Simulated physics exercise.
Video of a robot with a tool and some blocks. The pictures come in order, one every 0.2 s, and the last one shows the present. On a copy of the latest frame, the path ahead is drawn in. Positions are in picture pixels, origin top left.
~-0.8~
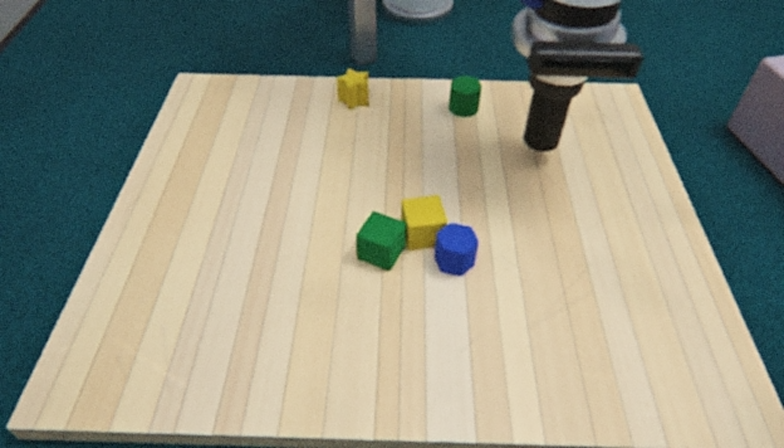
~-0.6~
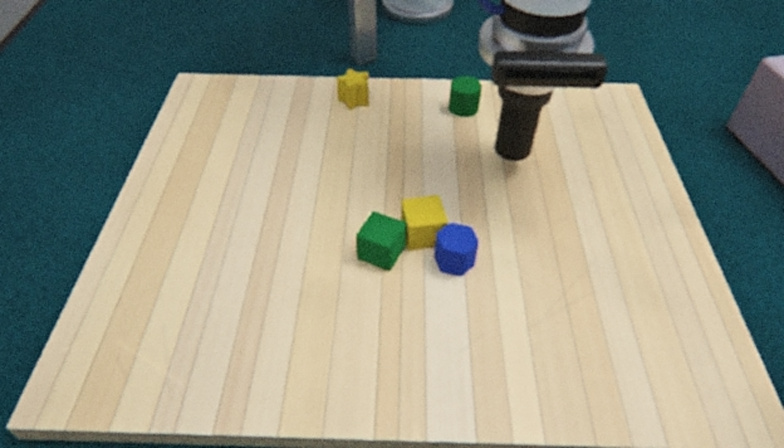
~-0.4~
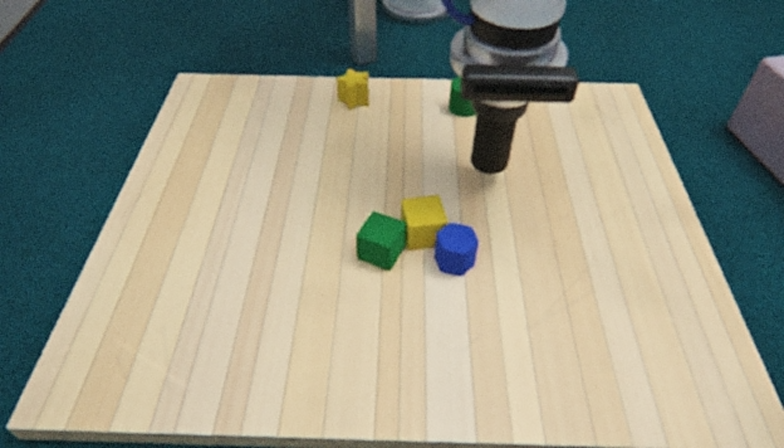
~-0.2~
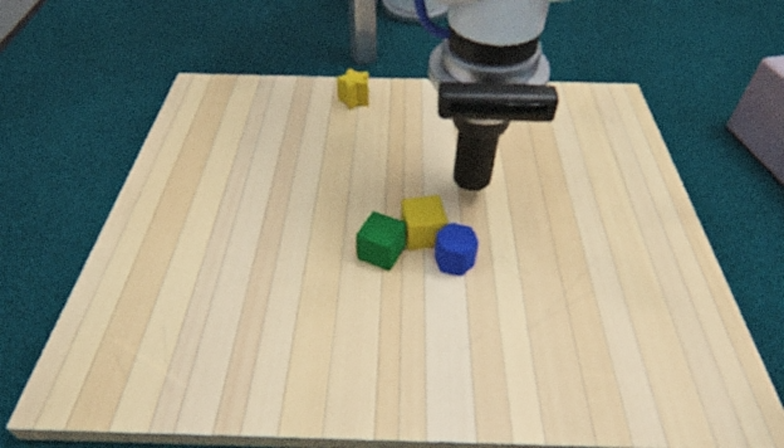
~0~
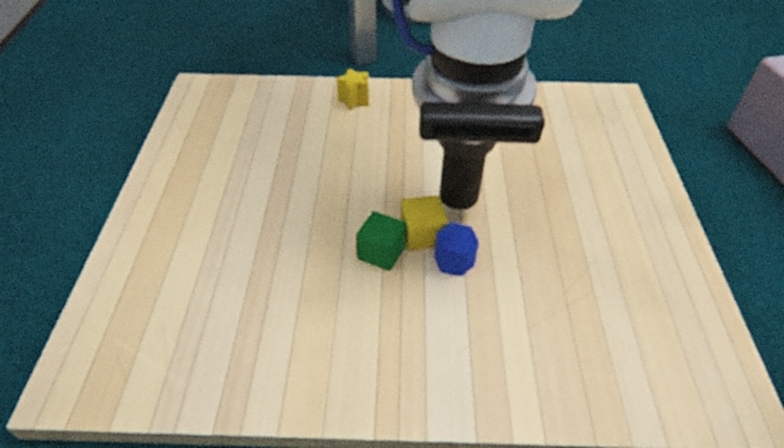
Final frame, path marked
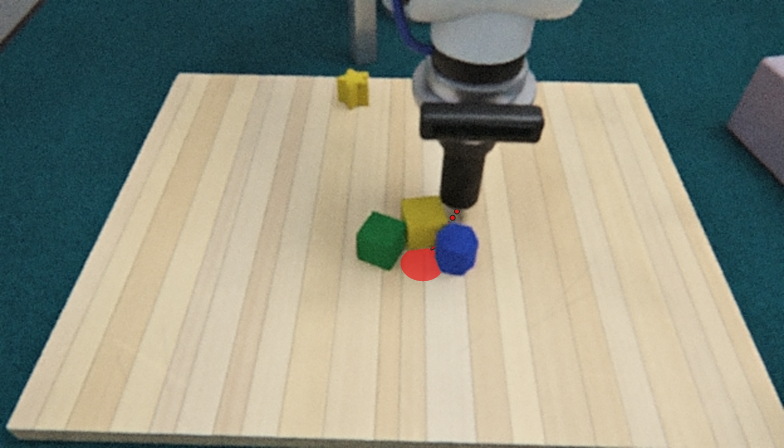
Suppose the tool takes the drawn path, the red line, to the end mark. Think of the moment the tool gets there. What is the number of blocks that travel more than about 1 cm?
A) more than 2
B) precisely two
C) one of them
The correct letter is A.
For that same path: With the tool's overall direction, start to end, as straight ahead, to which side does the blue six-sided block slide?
Pushed left.
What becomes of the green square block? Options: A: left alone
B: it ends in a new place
B (it ends in a new place)
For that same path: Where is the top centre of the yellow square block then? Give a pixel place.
The point I'd pick in the picture is (381, 253).
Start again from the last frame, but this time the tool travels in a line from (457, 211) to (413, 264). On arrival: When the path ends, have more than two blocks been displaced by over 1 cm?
I believe so.
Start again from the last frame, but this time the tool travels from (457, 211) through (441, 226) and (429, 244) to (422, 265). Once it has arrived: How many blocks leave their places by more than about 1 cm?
I'm going with three or more.
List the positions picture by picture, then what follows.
In the first frame, tool tip at (541, 141); block tops, green square block at (381, 228); yellow square block at (424, 210); blue six-sided block at (458, 237).
In the second frame, tool at (513, 150); blocks unchanged.
In the third frame, tool at (489, 162); blocks unchanged.
In the fourth frame, tool at (472, 178); blocks unchanged.
In the fifth frame, tool at (459, 196); green square block at (381, 228); yellow square block at (424, 210); blue six-sided block at (458, 237).
Path on the board, in a line from (457, 211) to (422, 264).
What follows on the original path. Halfway along, tool at (441, 222); green square block at (368, 238), turned 40° clockwise; yellow square block at (408, 230), turned 15° anticlockwise; blue six-sided block at (458, 244), turned 15° anticlockwise.
At the end, tool at (423, 249); green square block at (339, 248), turned 60° clockwise; yellow square block at (381, 253); blue six-sided block at (458, 263), turned 80° anticlockwise.
